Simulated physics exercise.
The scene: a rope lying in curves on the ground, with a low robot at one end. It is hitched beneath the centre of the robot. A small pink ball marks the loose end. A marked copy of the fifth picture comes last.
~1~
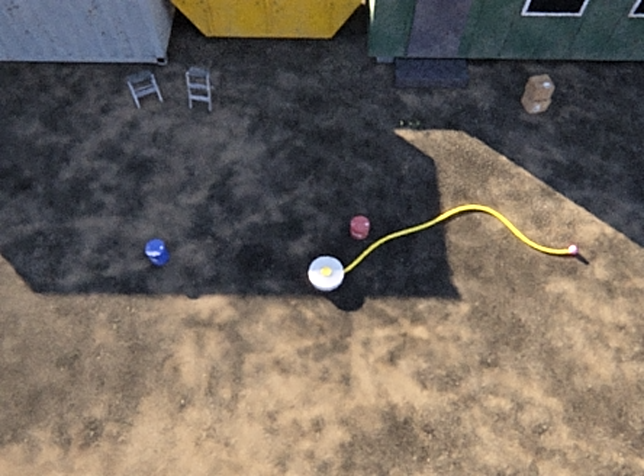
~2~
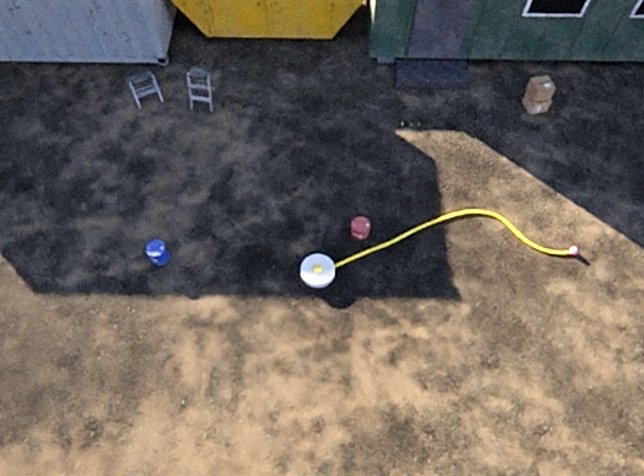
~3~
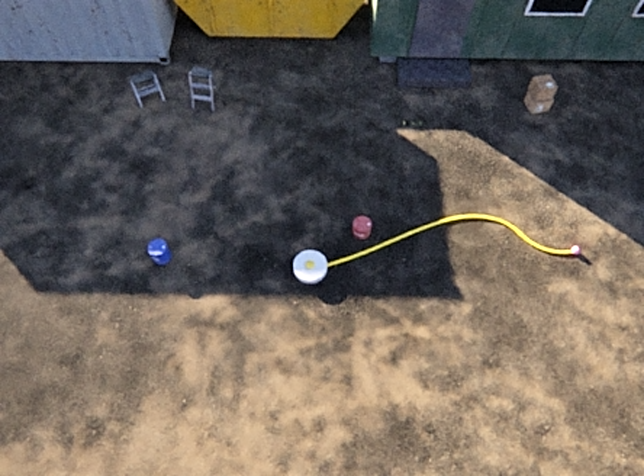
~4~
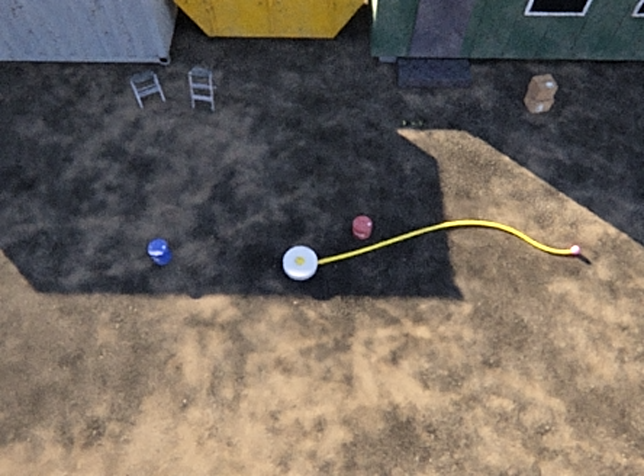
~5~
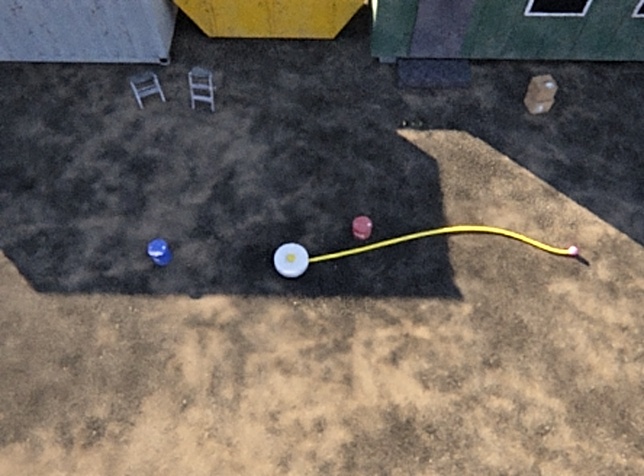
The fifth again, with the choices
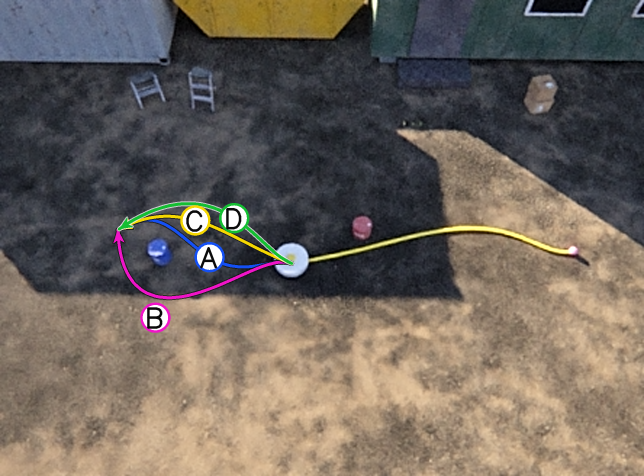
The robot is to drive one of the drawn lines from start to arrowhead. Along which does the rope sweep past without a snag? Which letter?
With A nothing is caught.
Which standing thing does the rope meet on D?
It is the red pot.
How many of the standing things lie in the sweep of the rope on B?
It sweeps one.
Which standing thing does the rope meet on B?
The blue keg.
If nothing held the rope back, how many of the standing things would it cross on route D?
One.
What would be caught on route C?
It is the red pot.
On the copy, A from (292, 263) via (200, 251) to (119, 229); B from (292, 263) via (180, 297) to (118, 230); C from (292, 263) via (209, 225) to (119, 229); D from (292, 263) via (215, 208) to (119, 229).
On A. First, robot (218, 259), middle of the rope (367, 252), free end (508, 241).
Then, robot (164, 222), middle of the rope (307, 247), free end (449, 244).
Finally, robot (116, 227), middle of the rope (262, 237), free end (403, 246); nothing has been touched.
By contrast, B meets the blue keg; C meets the red pot; D meets the red pot.
